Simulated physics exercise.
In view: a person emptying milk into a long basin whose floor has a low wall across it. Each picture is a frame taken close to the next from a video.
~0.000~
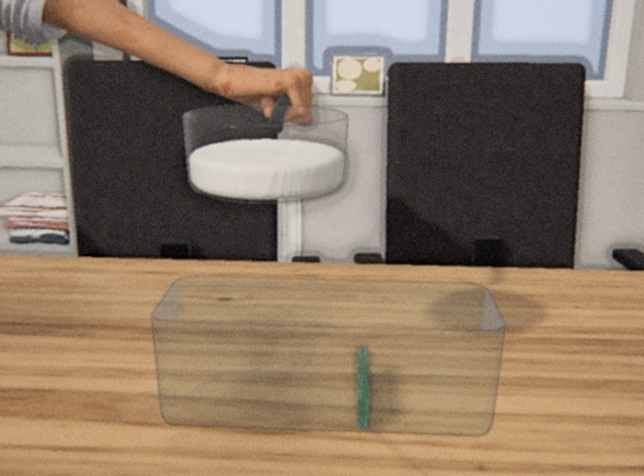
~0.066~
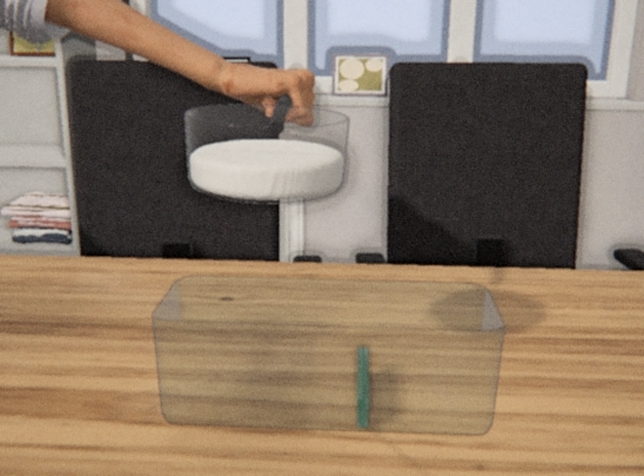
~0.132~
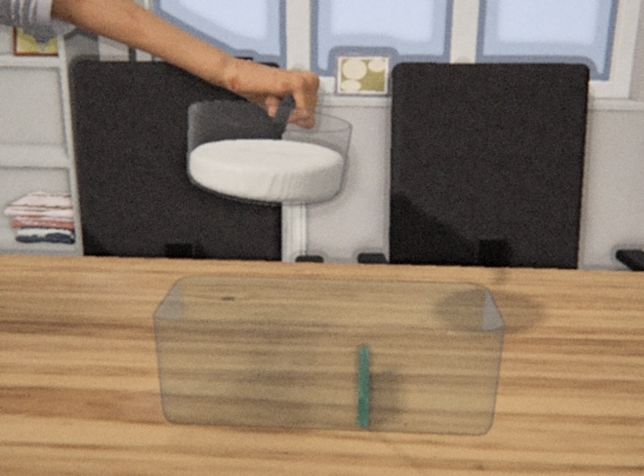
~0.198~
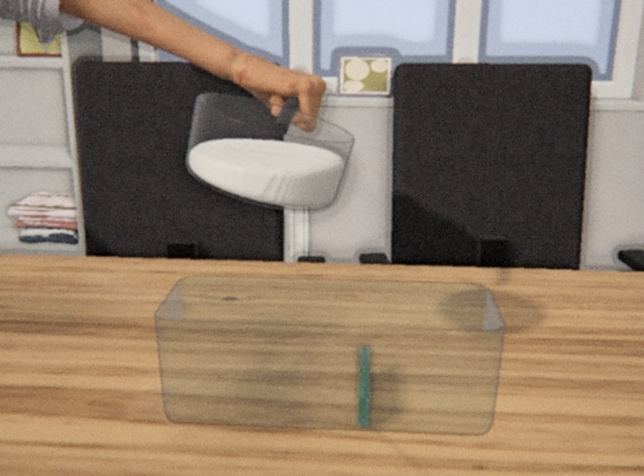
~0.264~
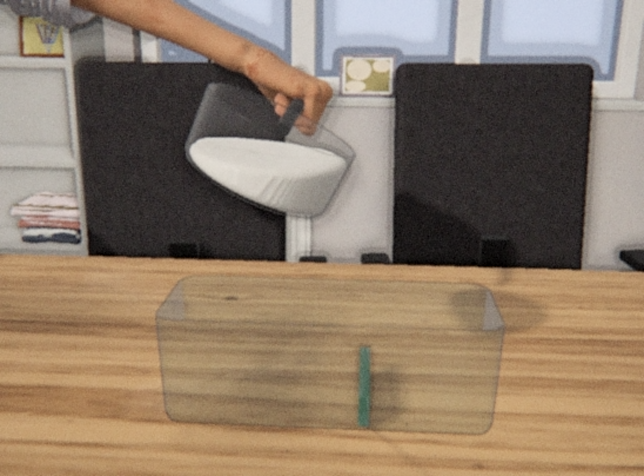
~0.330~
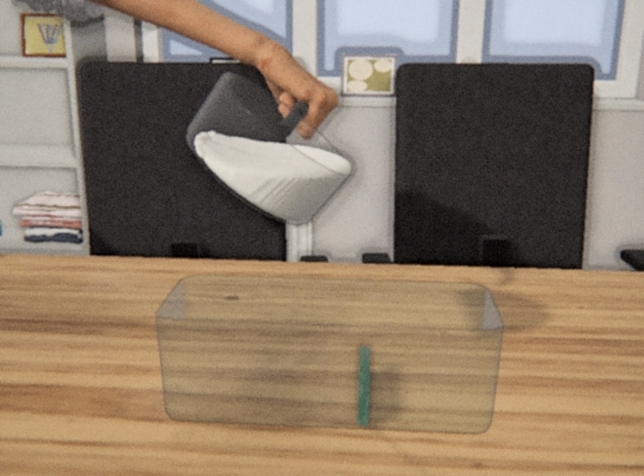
A hand tilts a clear container of white liquid rightward above a long clear basin.
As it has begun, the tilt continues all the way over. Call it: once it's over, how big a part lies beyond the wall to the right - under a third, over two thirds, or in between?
In between.
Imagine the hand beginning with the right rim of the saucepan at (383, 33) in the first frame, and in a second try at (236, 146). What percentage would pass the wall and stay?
Try one: 80 %; try two: 10 %.
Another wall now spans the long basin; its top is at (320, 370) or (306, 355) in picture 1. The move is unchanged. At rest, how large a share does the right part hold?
My guess is some 90 percent the first time and some 95 percent the second.
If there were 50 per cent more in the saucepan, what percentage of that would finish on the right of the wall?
I'd put it at some 50 %.
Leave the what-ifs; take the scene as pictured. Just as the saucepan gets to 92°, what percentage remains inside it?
30 %.
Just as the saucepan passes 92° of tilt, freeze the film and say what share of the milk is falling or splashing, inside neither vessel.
Around 40 in a hundred.
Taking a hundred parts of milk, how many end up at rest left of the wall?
About 45 percent.
A moment on, the saucepan is tipped on its side and 29 per cent is still to pour, 1 is left of the wall and 33 right of it.
Next, the saucepan is tipped right over and 7 per cent is still to pour, 25 is left of the wall and 58 right of it.
Then the saucepan is tipped right over and 1 per cent is still to pour, 42 is left of the wall and 55 right of it.
Later the saucepan is tipped right over and 0 per cent is still to pour, 44 is left of the wall and 55 right of it.
At rest 44 per cent lies left of the wall, 55 right of it and 1 outside.
